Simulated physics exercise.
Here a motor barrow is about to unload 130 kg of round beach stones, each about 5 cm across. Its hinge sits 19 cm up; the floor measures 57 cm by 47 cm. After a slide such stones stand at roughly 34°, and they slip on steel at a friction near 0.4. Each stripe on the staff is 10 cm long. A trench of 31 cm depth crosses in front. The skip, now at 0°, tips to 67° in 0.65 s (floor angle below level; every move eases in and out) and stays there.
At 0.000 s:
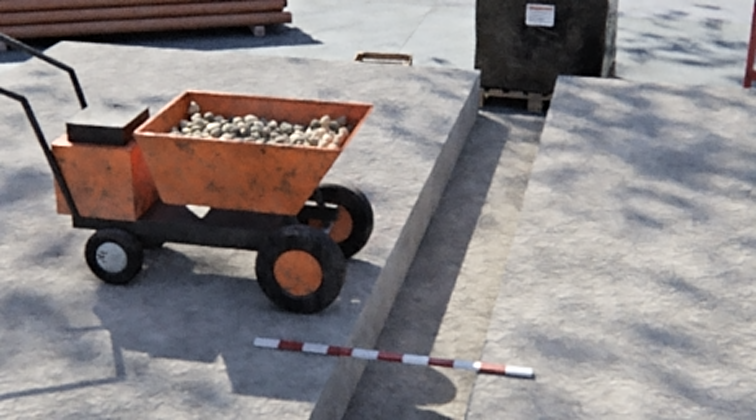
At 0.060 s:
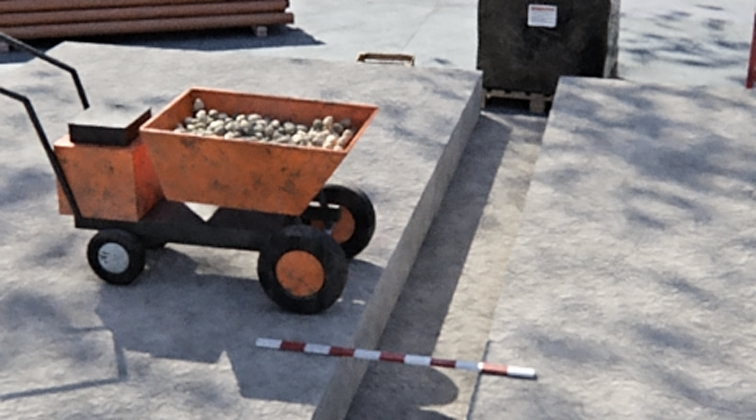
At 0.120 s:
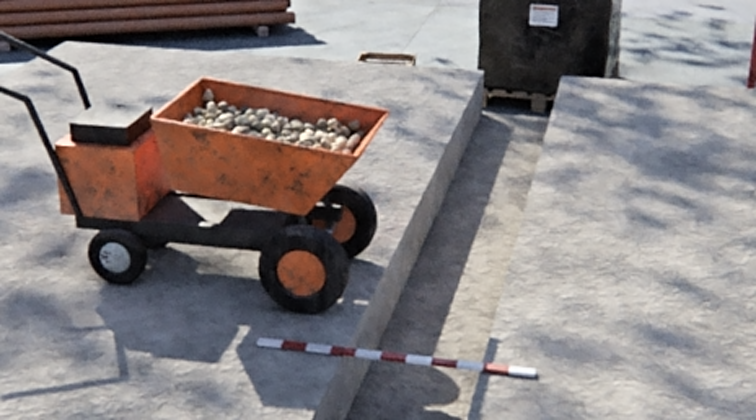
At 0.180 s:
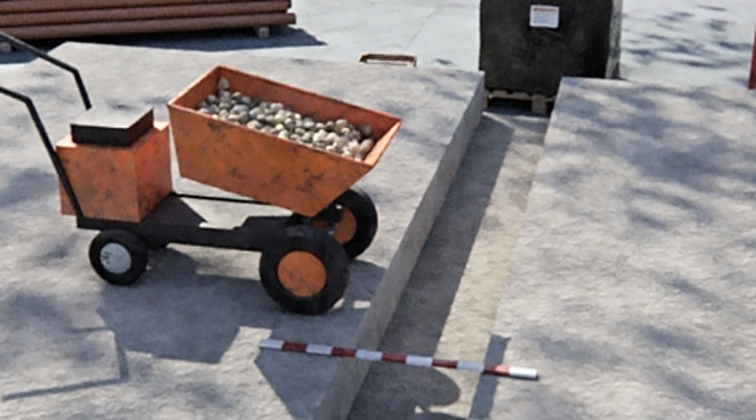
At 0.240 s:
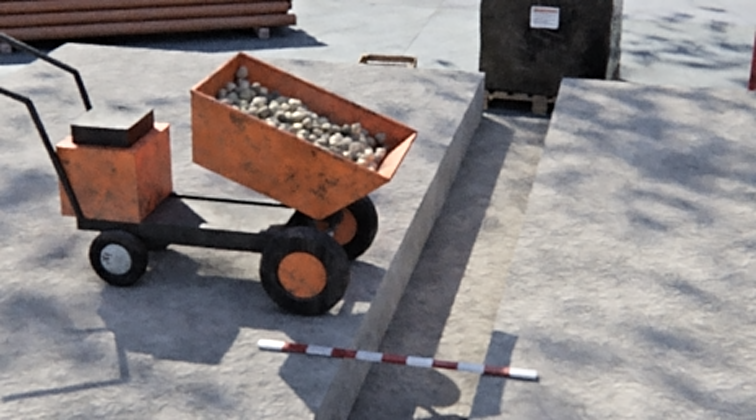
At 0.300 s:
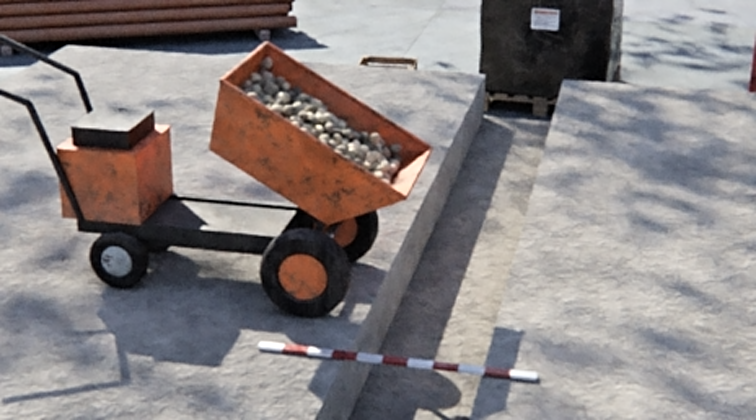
At the start, an orange motor barrow stands beside a trench with its skip of rounded stones level and a red-and-white staff lying across the gap. The back of the skip then rises steadily while its front lip lowers to the right, and by the end it slopes steeply, the stones still inside.
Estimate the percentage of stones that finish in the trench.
Close to 49 in a hundred.
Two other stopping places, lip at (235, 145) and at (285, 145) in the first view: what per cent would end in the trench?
First some 95, then 90 per cent.
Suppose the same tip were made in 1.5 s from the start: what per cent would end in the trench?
In that case some 65 per cent.
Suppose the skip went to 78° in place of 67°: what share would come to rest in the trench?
It would be near 50 per cent.
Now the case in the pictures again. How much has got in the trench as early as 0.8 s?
About 15 per cent by then.
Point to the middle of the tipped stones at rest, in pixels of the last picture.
Their middle is at about (509, 303).
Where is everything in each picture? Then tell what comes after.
In the first frame, the skip is at 0°, its lip at (340, 152); the top of the load is at (268, 126).
In the second frame, the skip is at 2°, its lip at (346, 154); the top of the load is at (251, 123); the stones move at 0.4 m/s on average.
In the third frame, the skip is at 6°, its lip at (358, 158); the top of the load is at (213, 112); the stones move at 0.8 m/s on average.
The fourth frame shows lip at (373, 167), floor tilted 13°, highest stones at (223, 101); the stones move at 1.1 m/s on average.
The fifth frame shows lip at (389, 181), floor tilted 21°, highest stones at (242, 90); the stones move at 1.3 m/s on average.
In the sixth frame, the skip is at 30°, its lip at (406, 199); the top of the load is at (263, 81); the stones move at 1.4 m/s on average.
After 0.5 s the floor is at 57°; 100 % in the skip; the foremost stones are at (430, 217).
After 0.8 s the floor is at 67°; 81 % in the skip, 13 % in the trench, 7 % past the trench; the foremost stones are at (519, 295).
After 1.1 s the floor is at 67°; 30 % in the skip, 20 % in the trench, 50 % past the trench; the foremost stones are at (701, 319).
After 3.0 s the floor is at 67°; 0 % in the skip, 49 % in the trench, 51 % past the trench; the foremost stones are past the picture's edge.
